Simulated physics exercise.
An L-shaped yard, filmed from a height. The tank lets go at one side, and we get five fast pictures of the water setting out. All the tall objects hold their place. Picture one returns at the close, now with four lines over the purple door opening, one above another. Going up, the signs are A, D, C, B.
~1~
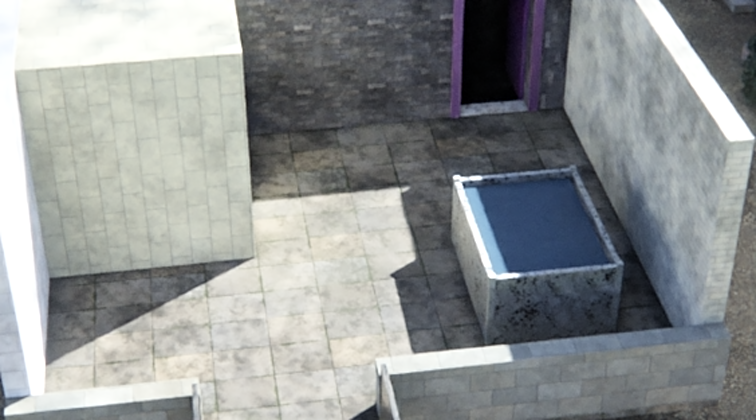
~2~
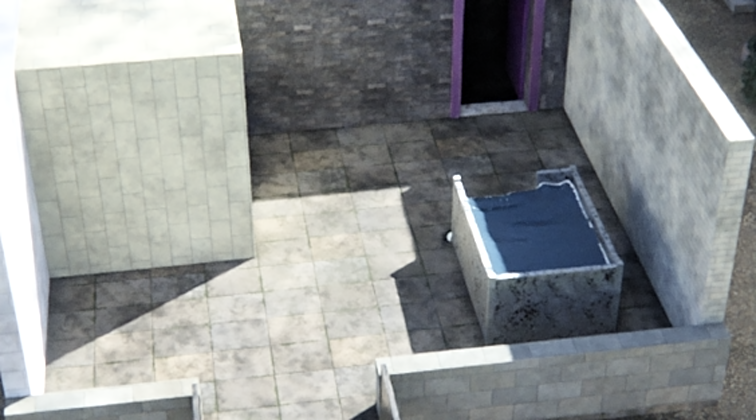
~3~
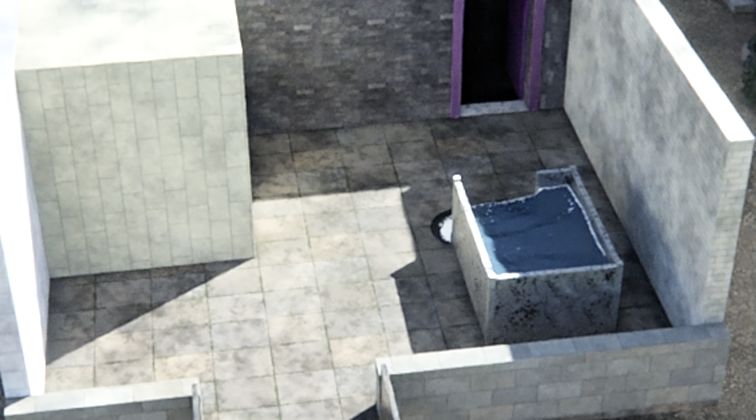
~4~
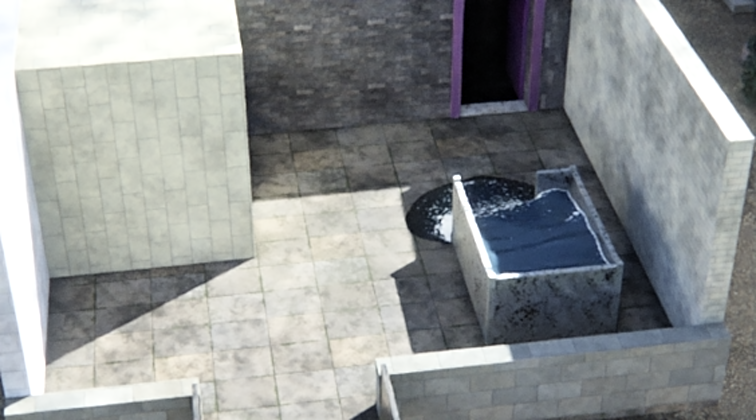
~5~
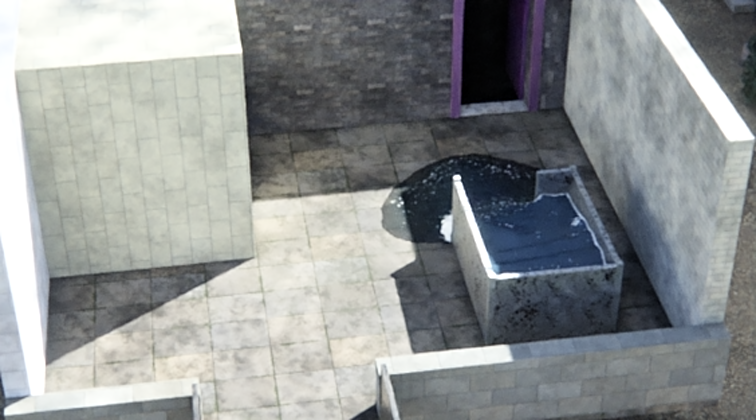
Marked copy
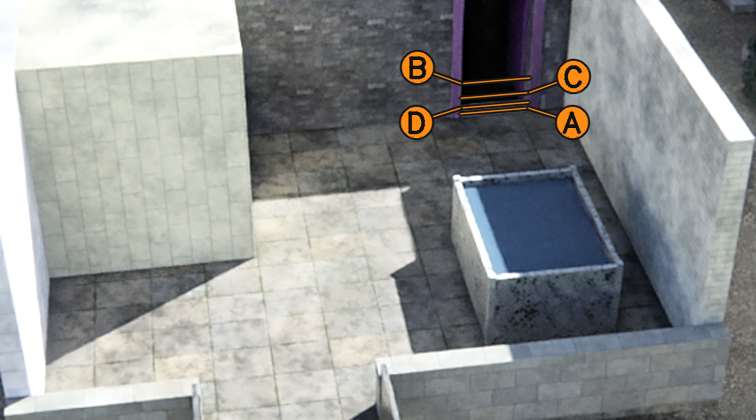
In this clip, seen from above, water in a stone tank in a paved yard drops at the back, where the wall is now partly gone, and a dark, foaming pool spreads across the paving behind and left of it.
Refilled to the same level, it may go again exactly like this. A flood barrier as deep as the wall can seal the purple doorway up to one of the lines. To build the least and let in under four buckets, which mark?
It is C.
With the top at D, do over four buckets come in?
Yes, that goes wrong.
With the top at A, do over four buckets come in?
Yes, that goes wrong.
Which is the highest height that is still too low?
D.
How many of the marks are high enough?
Two.
On the marked copy, A at (494, 110); B at (495, 80); C at (495, 95); D at (494, 105); from the bottom up A, D, C, B.
If A is chosen, dozens of bucketfuls pour in.
If B is chosen, nothing gets over.
If C is chosen, a splash gets over, under a bucket.
If D is chosen, about 14 bucketfuls get in.
